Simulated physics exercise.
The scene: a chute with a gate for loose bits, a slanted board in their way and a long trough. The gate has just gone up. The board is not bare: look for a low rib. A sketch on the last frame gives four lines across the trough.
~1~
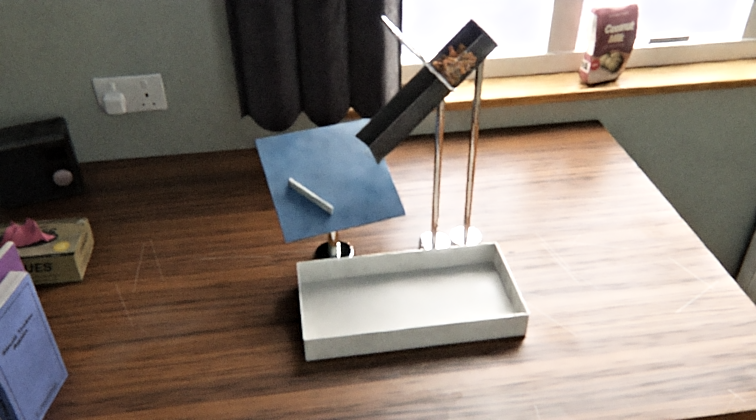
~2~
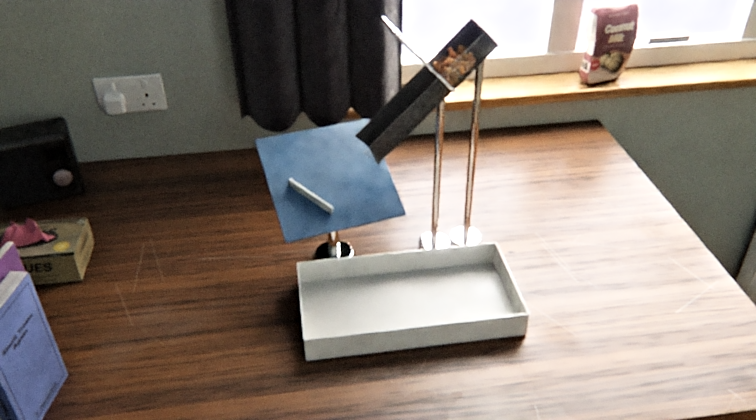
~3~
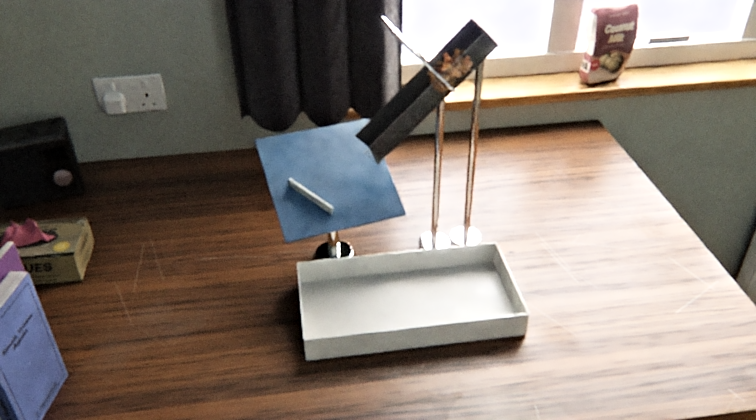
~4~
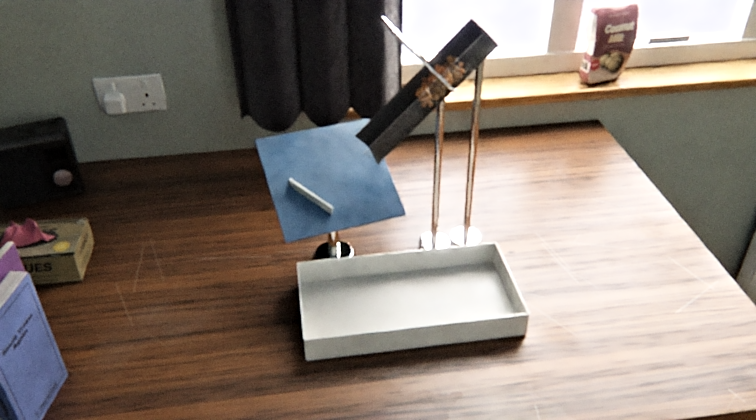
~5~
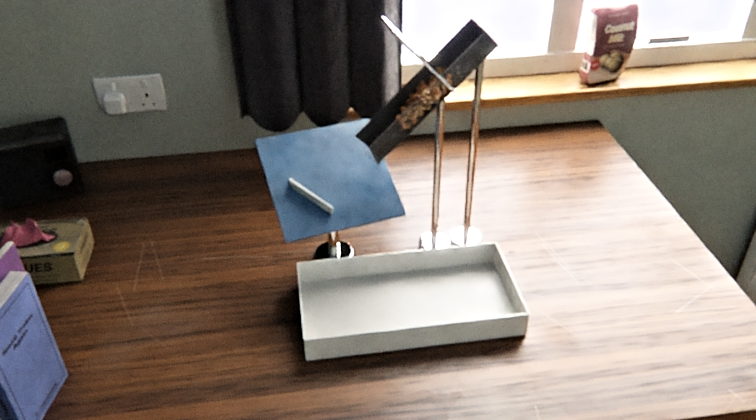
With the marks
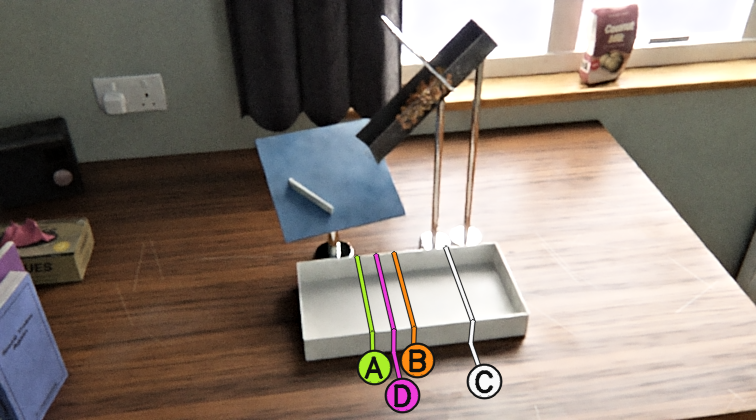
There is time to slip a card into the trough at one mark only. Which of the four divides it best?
I would pick line A.
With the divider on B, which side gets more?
The left side.
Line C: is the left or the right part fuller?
The left side.
On the marked copy, line A crosses the front rim at (372, 332); line B crosses the front rim at (413, 327); line C crosses the front rim at (472, 320); line D crosses the front rim at (393, 329).
If A is chosen, of what is caught, about half on the left of the divider, about half on the right.
If B is chosen, of what is caught, all on the left of the divider, none on the right.
If C is chosen, of what is caught, all on the left of the divider, none on the right.
If D is chosen, of what is caught, nearly all on the left of the divider, a small part on the right.
